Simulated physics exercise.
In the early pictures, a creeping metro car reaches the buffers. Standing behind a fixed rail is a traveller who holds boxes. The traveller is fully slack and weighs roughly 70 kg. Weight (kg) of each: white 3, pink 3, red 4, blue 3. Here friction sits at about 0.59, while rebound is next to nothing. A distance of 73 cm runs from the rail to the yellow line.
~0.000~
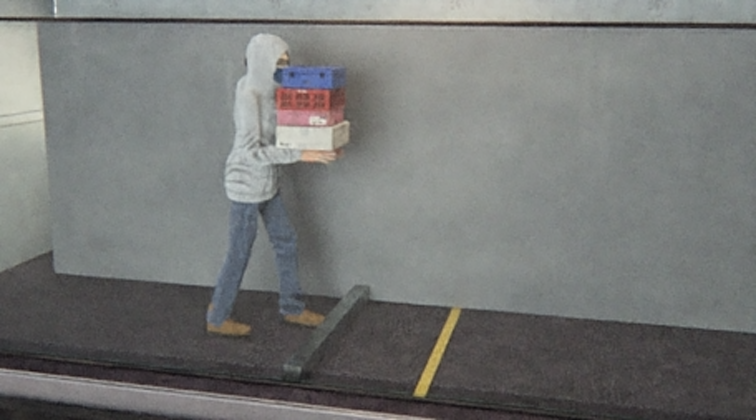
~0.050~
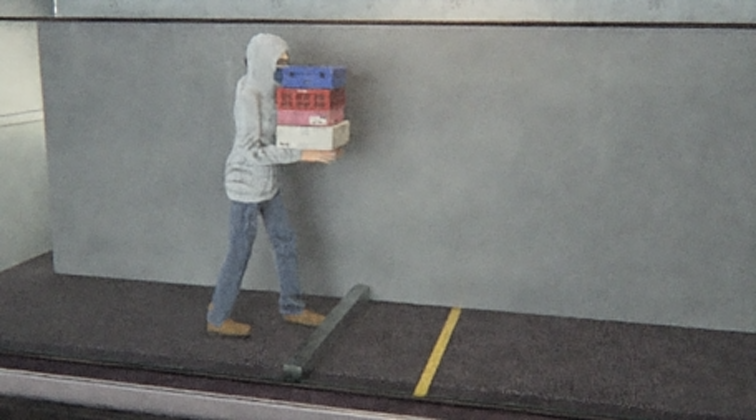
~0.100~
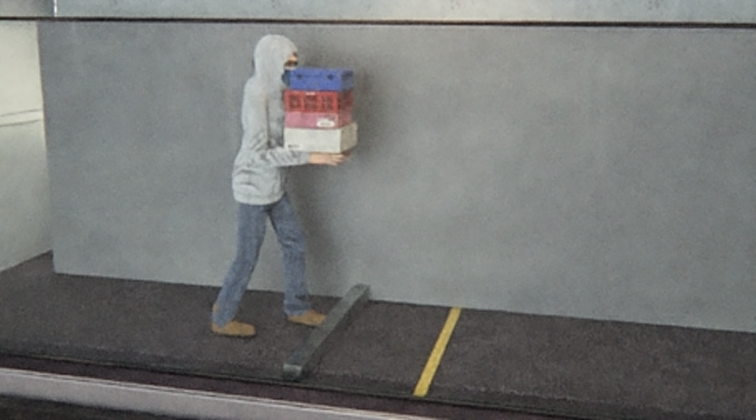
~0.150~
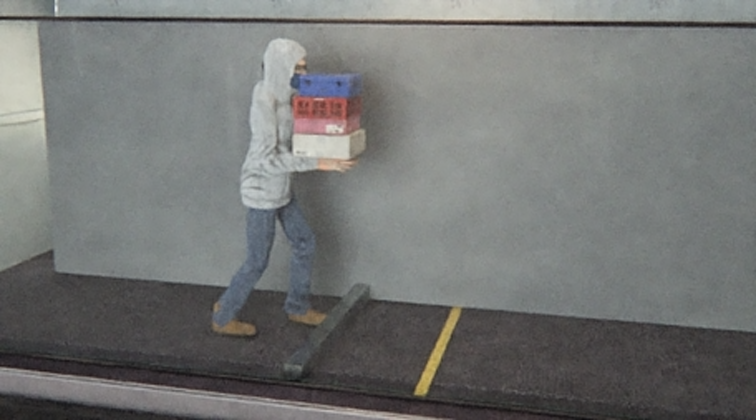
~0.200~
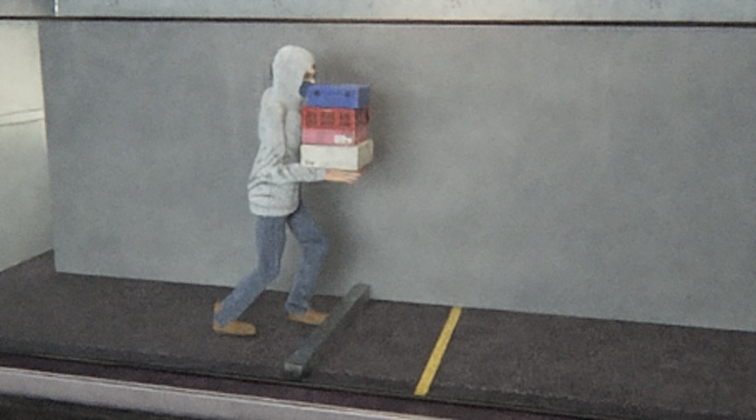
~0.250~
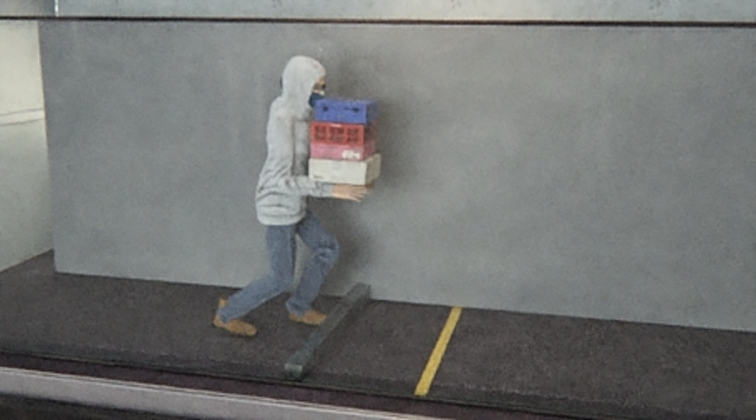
A hooded person holding a stack of crates leans right and sinks into bent knees.
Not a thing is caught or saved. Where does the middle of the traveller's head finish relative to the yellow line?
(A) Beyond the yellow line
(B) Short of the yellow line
(B) Short of the yellow line.
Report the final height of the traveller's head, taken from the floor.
The head ends up around 30 centimetres high.
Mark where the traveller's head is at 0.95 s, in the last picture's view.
(386, 285).
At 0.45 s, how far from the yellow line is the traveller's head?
Measured short of the mark: Approx. 65 cm.
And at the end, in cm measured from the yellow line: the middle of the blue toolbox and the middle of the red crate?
So the blue toolbox finishes 110 centimetres past, while the red crate finishes 40 centimetres past.
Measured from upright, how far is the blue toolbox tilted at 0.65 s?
Close to 60 degrees off upright.
After 0.45 s the traveller's head is 63 cm short of the yellow line, near (341, 168) in the last picture's view.
After 0.65 s the traveller's head is 35 cm short of the yellow line, near (390, 272) in the last picture's view.
After 0.95 s the traveller's head is 40 cm short of the yellow line, near (386, 285) in the last picture's view; the white carton 25 cm short of the yellow line, tilted 5°.
When all is still (2.3 s), white carton stops short of the yellow line; pink carton crosses the yellow line; red crate crosses the yellow line; blue toolbox crosses the yellow line; traveller's head stops short of the yellow line.
